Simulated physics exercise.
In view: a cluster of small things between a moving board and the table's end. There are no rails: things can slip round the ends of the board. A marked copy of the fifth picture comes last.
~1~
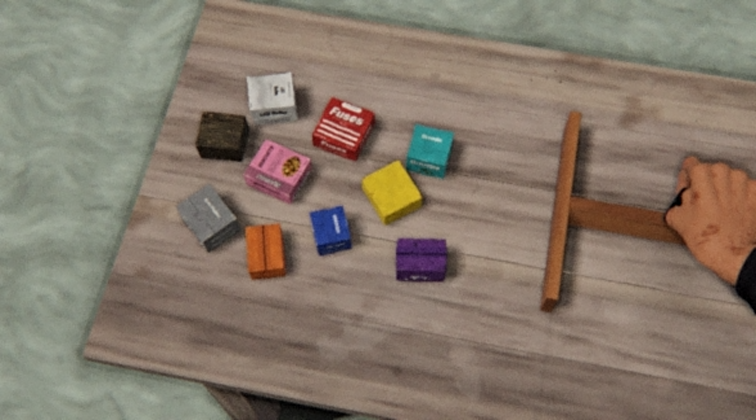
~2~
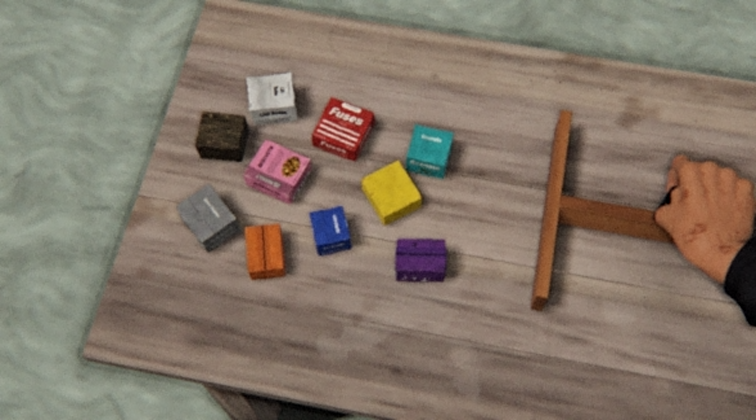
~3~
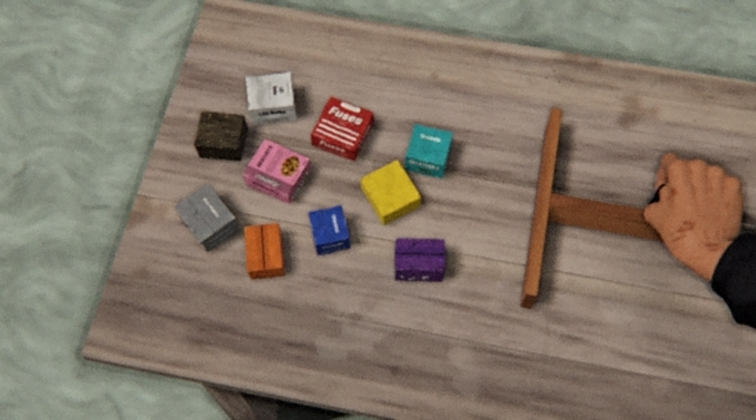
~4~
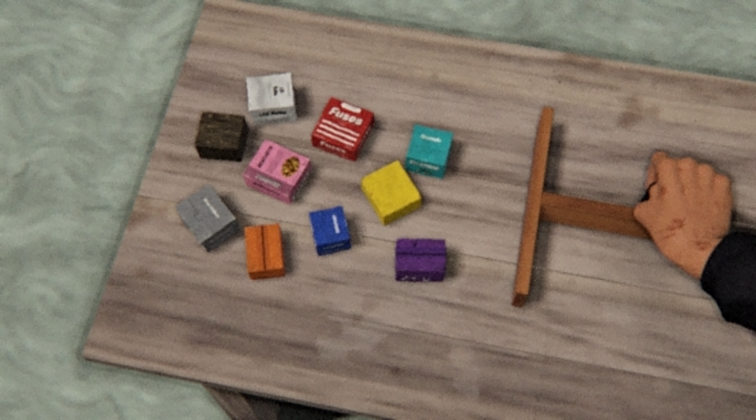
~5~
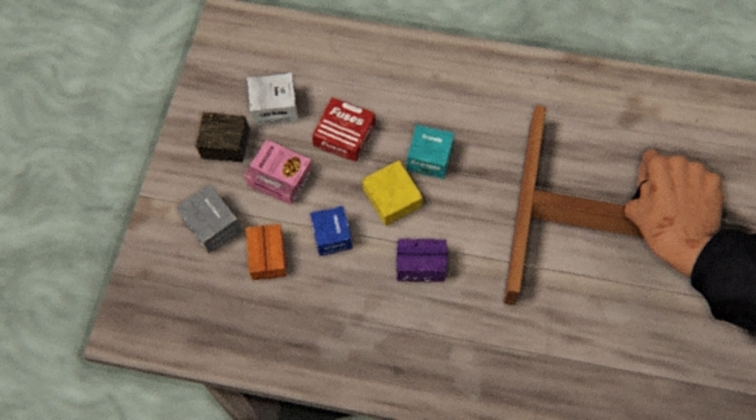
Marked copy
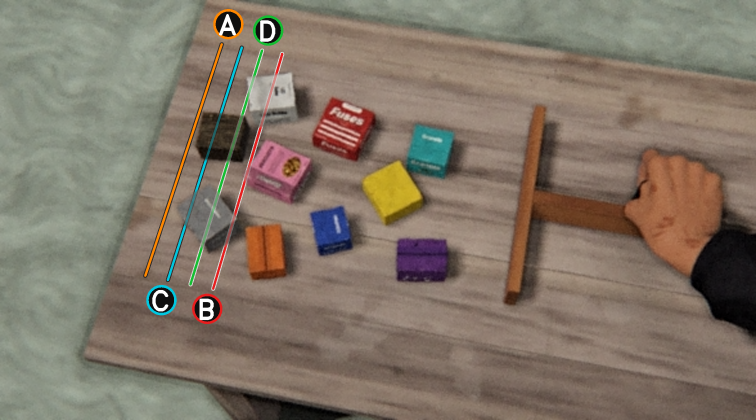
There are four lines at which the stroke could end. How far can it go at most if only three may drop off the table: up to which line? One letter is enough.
D.
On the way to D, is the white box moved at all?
Yes.
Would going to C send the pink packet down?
By then, yes.
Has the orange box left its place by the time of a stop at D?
Yes.
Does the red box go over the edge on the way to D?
No.
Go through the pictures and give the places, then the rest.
In the first frame, blue box (331, 231); turquoise packet (429, 152); white box (273, 99).
In the second frame, board (555, 199); red box (343, 129).
In the third frame, board (545, 197); purple box (420, 260).
In the fourth frame, board (536, 196); yellow block (391, 193).
In the fifth frame, board (528, 194); black block (224, 138); blue box (331, 231); turquoise packet (430, 152).
On the marked copy, A at (186, 153); B at (250, 164); C at (207, 157); D at (228, 160).
Following D. Soon after the start, board (417, 175); purple box (372, 251); turquoise packet (398, 146).
Later, board (310, 157); black block (198, 130); white box (218, 86).
In the end, board (227, 142); white box over the edge; black block over the edge; three fallen.
As for the rest, A drops six; B is within the limit but short; C drops six.
